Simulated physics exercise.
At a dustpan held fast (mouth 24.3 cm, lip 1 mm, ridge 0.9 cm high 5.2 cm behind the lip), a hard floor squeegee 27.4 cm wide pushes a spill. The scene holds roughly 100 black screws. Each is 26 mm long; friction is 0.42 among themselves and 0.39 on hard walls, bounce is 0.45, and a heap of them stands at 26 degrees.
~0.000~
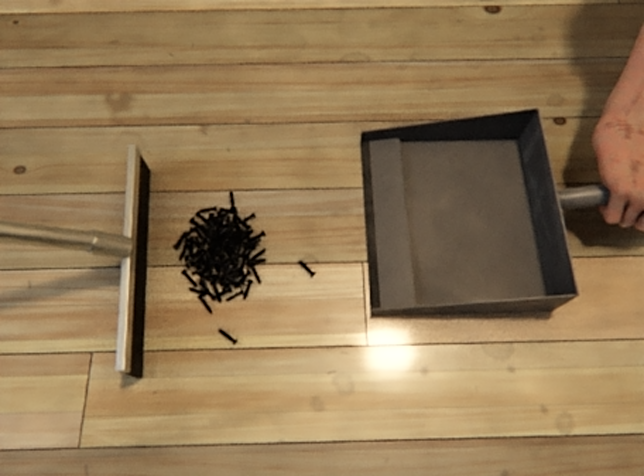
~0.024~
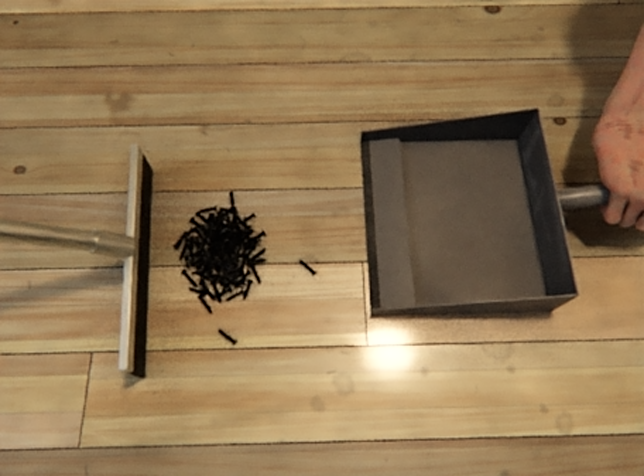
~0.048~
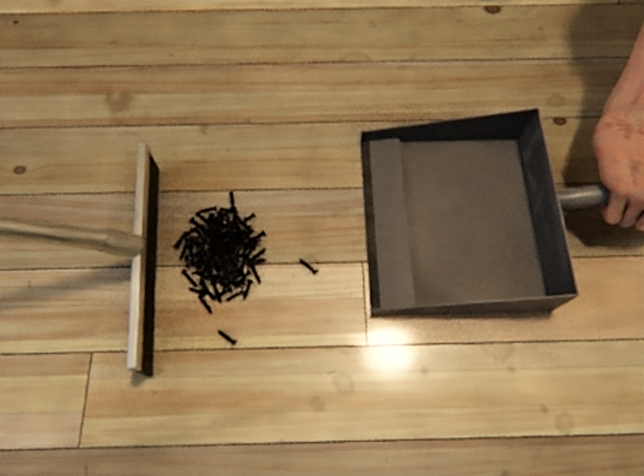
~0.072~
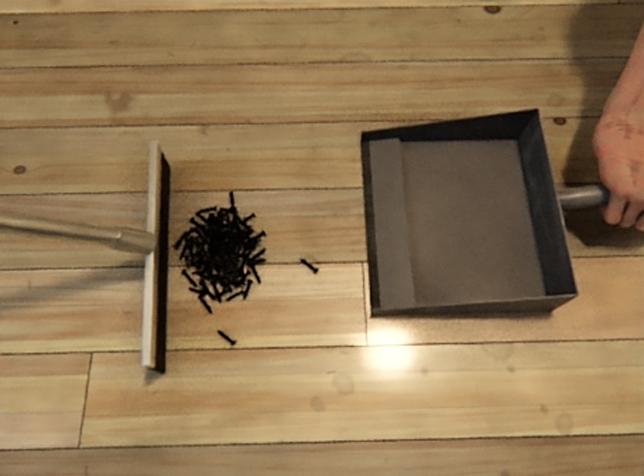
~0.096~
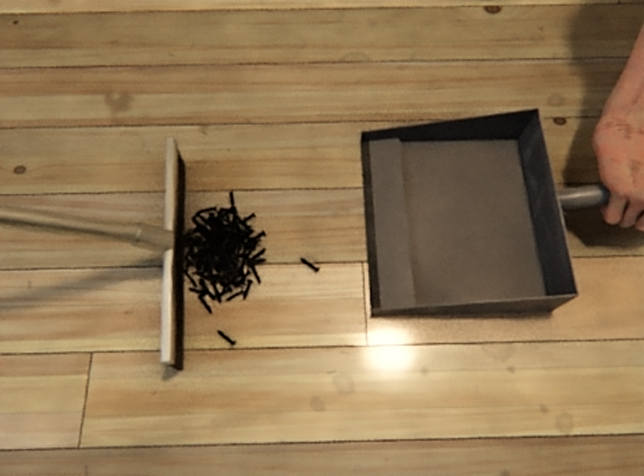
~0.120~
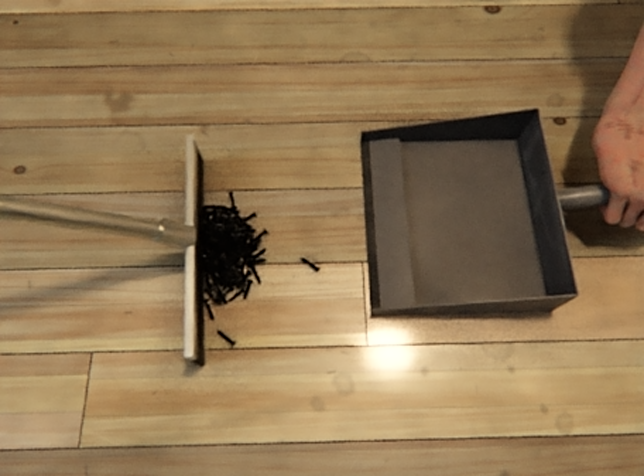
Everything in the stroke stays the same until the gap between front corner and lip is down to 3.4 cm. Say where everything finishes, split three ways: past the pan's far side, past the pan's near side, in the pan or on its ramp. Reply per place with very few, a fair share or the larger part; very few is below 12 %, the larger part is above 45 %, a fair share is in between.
Far side: Very few; near side: Very few; pan: The larger part.
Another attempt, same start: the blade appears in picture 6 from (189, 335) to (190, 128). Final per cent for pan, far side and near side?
Split: Pan = 65, far = 5, near = 0.
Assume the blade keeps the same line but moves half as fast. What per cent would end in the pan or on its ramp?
Roughly 20 in a hundred.
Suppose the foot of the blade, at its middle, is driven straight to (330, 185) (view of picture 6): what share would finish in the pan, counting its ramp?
Some 60 per cent.
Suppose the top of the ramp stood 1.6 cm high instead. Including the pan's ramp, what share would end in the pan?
I'd put it near 50 per cent, ramp counted.
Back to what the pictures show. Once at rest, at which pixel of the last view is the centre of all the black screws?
When it all comes to rest, the middle is near (379, 222).
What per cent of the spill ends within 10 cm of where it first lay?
I'd guess some 0 per cent.
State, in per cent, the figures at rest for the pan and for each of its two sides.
The far side gets 0, the near side 0 and the pan 65.
After 0.22 s, middle of the blade 11 cm from the lip; 0 % over the lip, far side 0 %, near side 0 %.
After 0.28 s, middle of the blade 6 cm from the lip; 0 % over the lip, far side 0 %, near side 0 %.
Then, at 0.48 s, middle of the blade 4 cm from the lip; 70 % over the lip, far side 0 %, near side 0 %.
By 1.5 s all is still; far side 0 %, near side 0 %, pan 65 %, in front of the lip or behind the blade 30 %.
